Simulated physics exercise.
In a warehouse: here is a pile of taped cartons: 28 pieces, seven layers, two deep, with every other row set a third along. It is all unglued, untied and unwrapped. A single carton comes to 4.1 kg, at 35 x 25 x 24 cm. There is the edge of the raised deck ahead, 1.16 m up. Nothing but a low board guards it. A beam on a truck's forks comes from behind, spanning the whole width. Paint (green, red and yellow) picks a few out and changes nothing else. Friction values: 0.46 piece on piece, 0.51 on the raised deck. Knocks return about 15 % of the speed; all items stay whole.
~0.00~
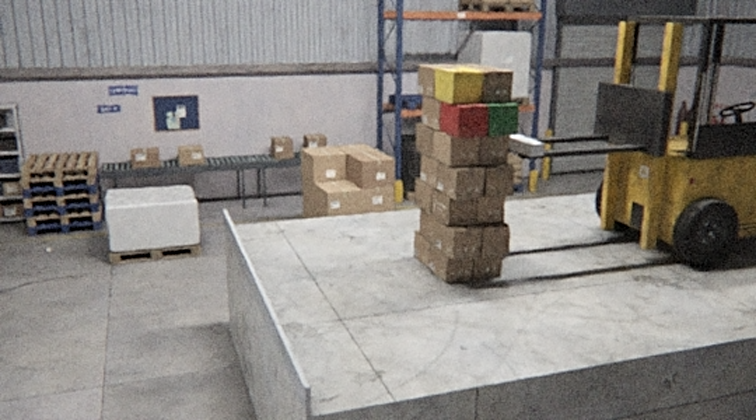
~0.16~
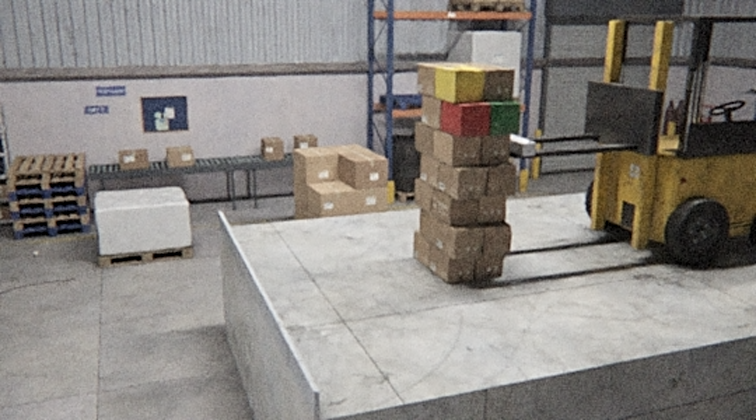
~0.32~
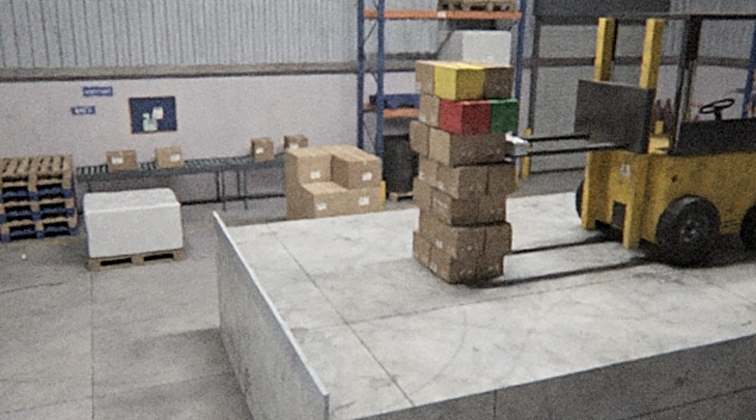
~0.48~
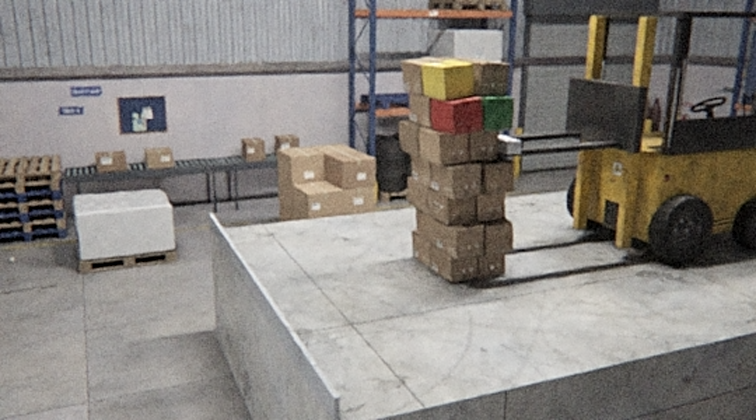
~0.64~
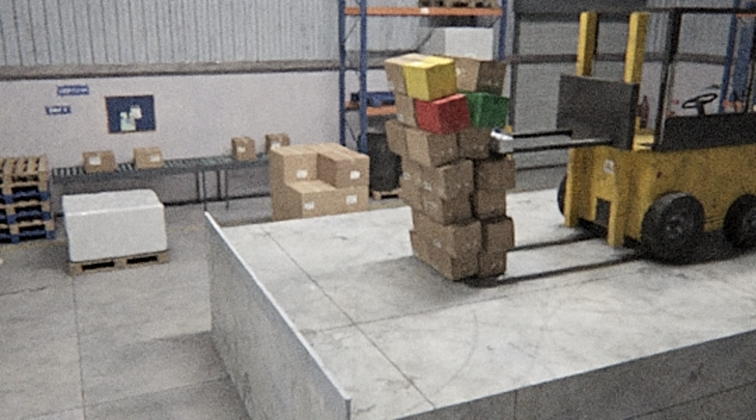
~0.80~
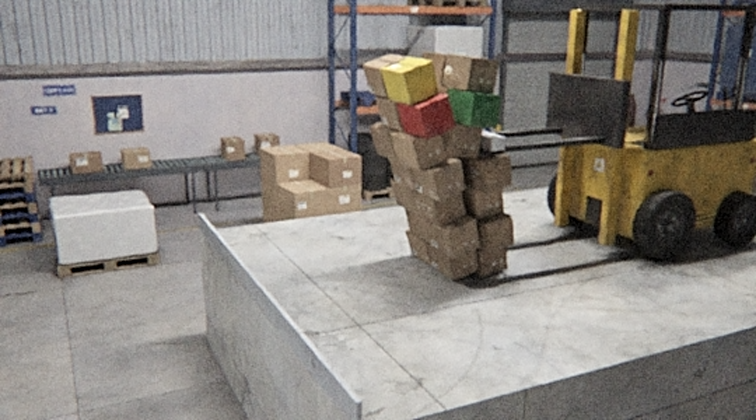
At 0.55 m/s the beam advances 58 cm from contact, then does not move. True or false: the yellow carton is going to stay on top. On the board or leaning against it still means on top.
False.
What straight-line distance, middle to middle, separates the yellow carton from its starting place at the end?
About 360 cm.
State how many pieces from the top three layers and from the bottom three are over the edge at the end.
4 and 0.
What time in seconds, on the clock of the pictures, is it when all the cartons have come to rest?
That is at about 3.0 s.
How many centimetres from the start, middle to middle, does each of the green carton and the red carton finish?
Green: About 210 cm, red: About 300 cm.
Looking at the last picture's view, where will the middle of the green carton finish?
Around (339, 323).
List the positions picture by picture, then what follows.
In the first picture (each place is the centre of the face we see best; the camera moves round a little), beam (536, 150) 12 cm from the stack; yellow carton (468, 88); red carton (474, 122); green carton (504, 121); all in place.
In the second picture, beam (528, 150) 33 mm from the stack; yellow carton (470, 86).
In the third picture, beam (520, 149) 55 mm in; yellow carton (470, 84); green carton (506, 117) moved 25 mm; 8 have shifted.
In the fourth picture, beam (513, 148) 14 cm in; yellow carton (459, 82) tilted 6°; red carton (468, 117) tilted 6°; steepest lean 6°, the carton at (412, 78); 28 have shifted.
In the fifth picture, beam (506, 146) 23 cm in; yellow carton (442, 81) tilted 12°; red carton (454, 116) tilted 12°; steepest lean 12°, the carton at (443, 148); 27 have shifted.
In the sixth picture, beam (497, 144) 32 cm in; yellow carton (422, 83) tilted 18°; red carton (438, 118) tilted 18°; green carton (486, 111) tilted 8°; steepest lean 18°, the carton at (388, 114); 27 have shifted.
By 1.04 s, none of the 28 cartons over the edge, 27 disturbed; yellow carton tilted 32°, 16 cm lower; red carton tilted 32°, 12 cm lower.
By 1.30 s, none of the 28 cartons over the edge, 27 disturbed; yellow carton tilted 56°, 63 cm lower; red carton tilted 56°, 53 cm lower.
By 1.90 s, 2 of the 28 cartons over the edge; yellow carton upside down; red carton upside down.
When it is over (3.3 s), 4 of the 28 cartons over the edge; yellow carton upside down; red carton upside down; green carton on its side.
